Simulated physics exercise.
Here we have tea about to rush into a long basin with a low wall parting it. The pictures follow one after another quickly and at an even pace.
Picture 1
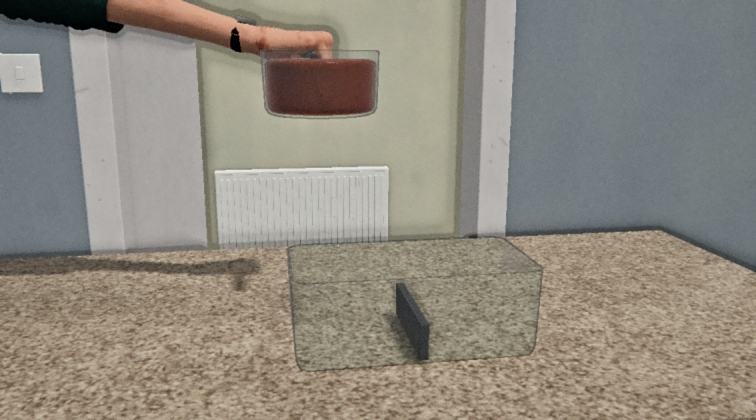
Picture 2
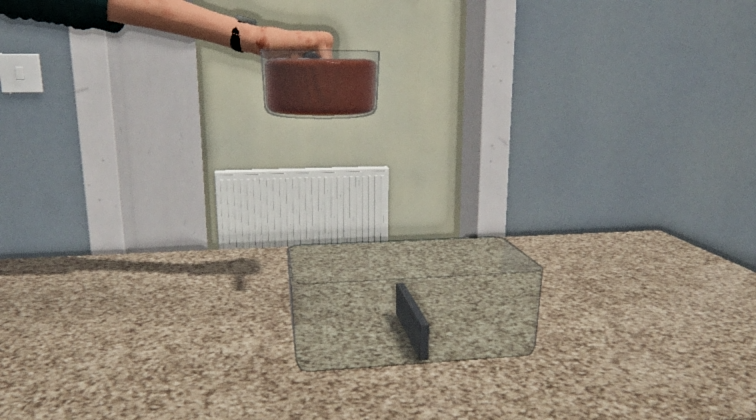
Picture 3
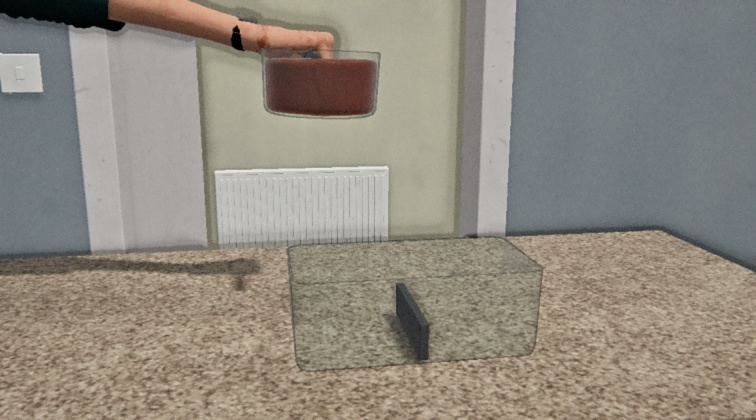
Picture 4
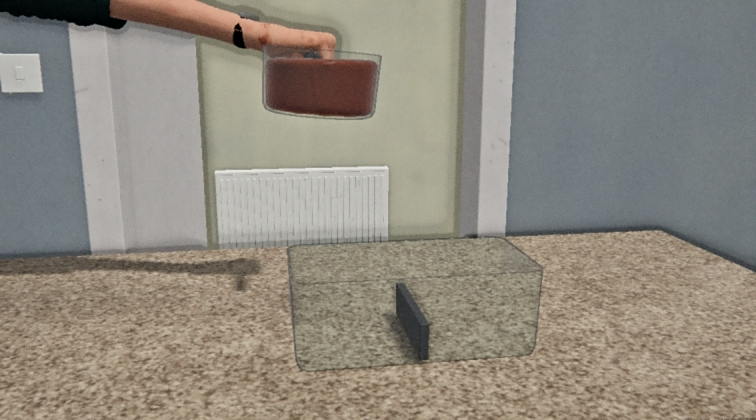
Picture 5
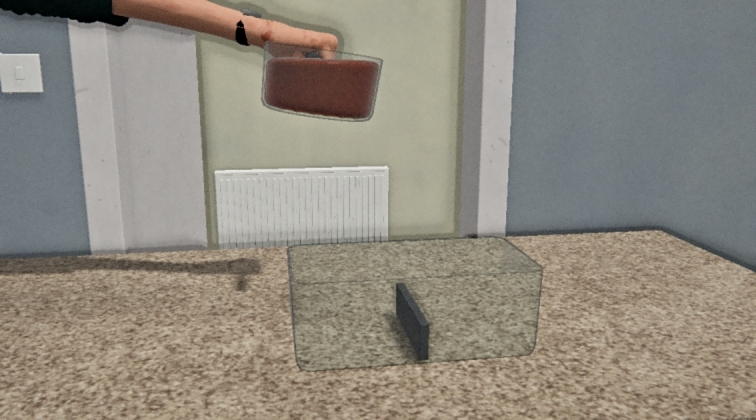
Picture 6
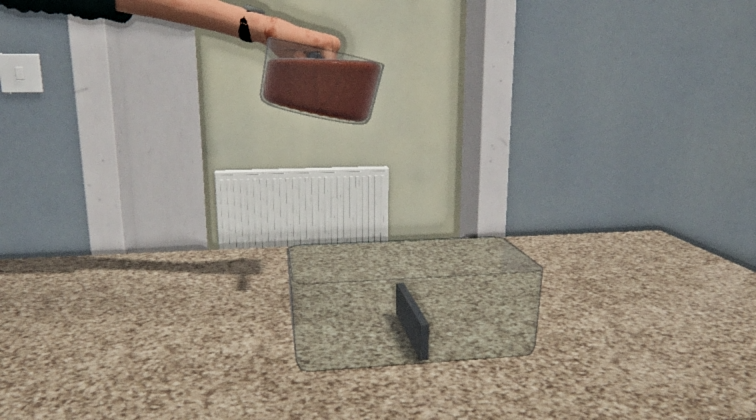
A hand slowly tilts a clear container of reddish-brown tea rightward above a long, divided basin.
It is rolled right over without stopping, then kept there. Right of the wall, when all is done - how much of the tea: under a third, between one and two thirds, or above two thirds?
Most likely beyond two thirds will rest right of the wall.
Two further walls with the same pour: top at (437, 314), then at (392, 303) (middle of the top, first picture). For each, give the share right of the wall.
Well, it's close to 50 per cent for the first one, then 95 per cent for the other.
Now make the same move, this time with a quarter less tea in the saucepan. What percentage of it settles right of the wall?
75 %.
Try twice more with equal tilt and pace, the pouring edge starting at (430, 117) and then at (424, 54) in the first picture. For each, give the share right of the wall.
Close to 95 % for the first start and close to 85 % for the second.
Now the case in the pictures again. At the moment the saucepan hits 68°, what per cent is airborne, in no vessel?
It's close to 40 %.
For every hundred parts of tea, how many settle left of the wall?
Some 20 per cent.
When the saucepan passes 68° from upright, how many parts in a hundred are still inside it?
Around 55 in a hundred.
A moment on, the saucepan is tipped part way and 55 per cent is still to pour, 1 is left of the wall and 5 right of it.
Next, the saucepan is tipped on its side and 10 per cent is still to pour, 3 is left of the wall and 68 right of it.
Then the saucepan is tipped right over and 1 per cent is still to pour, 16 is left of the wall and 78 right of it.
Later the saucepan is tipped right over and 0 per cent is still to pour, 20 is left of the wall and 78 right of it.
Finally, 20 per cent lies left of the wall, 78 right of it and 2 outside.
